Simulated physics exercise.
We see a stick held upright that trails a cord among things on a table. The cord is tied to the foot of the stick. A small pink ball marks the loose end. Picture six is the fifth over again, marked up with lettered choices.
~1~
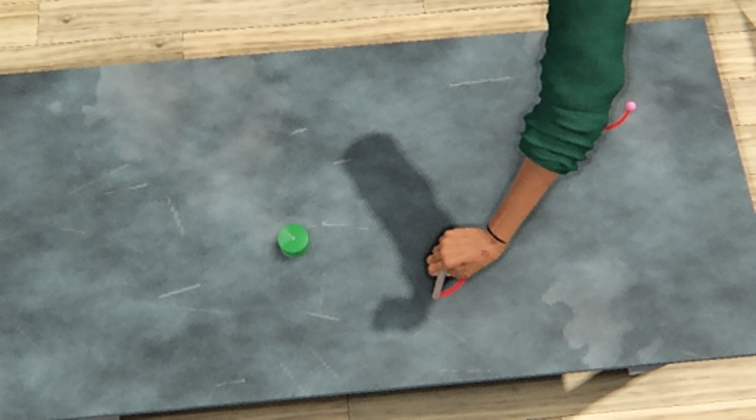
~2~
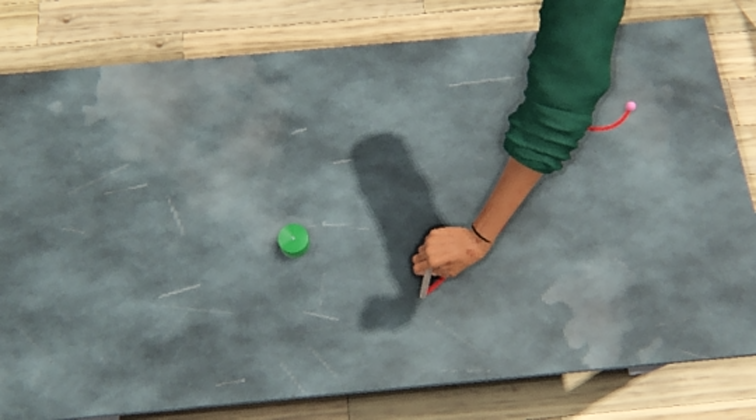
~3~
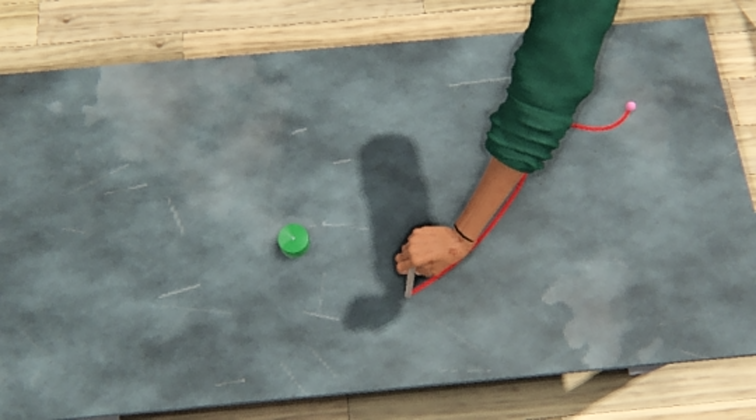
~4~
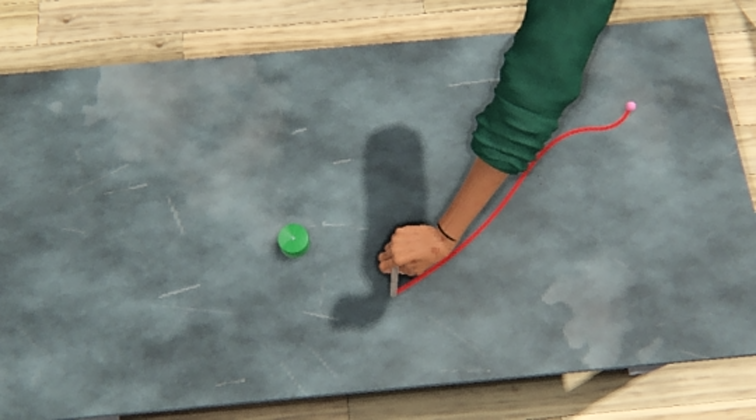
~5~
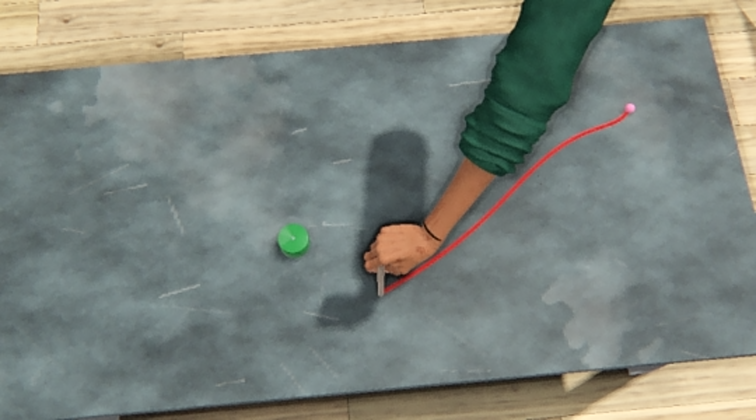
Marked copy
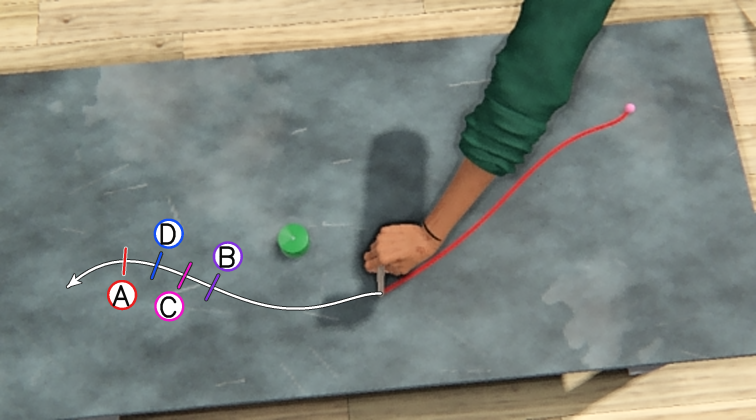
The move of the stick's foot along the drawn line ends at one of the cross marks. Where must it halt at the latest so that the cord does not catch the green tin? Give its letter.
Stop at C.
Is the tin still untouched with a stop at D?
No.
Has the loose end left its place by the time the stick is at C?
By then, yes.
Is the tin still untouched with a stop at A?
No.
On the marked copy, A at (125, 261); B at (212, 287); C at (185, 276); D at (157, 266); the route from (381, 293) via (220, 290) to (68, 287).
Taking C. A third of the way, foot of the stick (310, 308), middle of the cord (458, 227), free end (583, 139).
Two thirds of the way, foot of the stick (241, 299), middle of the cord (404, 247), free end (541, 169).
When it is over, foot of the stick (185, 276), middle of the cord (354, 253), free end (503, 192); nothing has been touched.
As for the rest, A brings the cord against the tin; B is safe but short; D brings the cord against the tin.
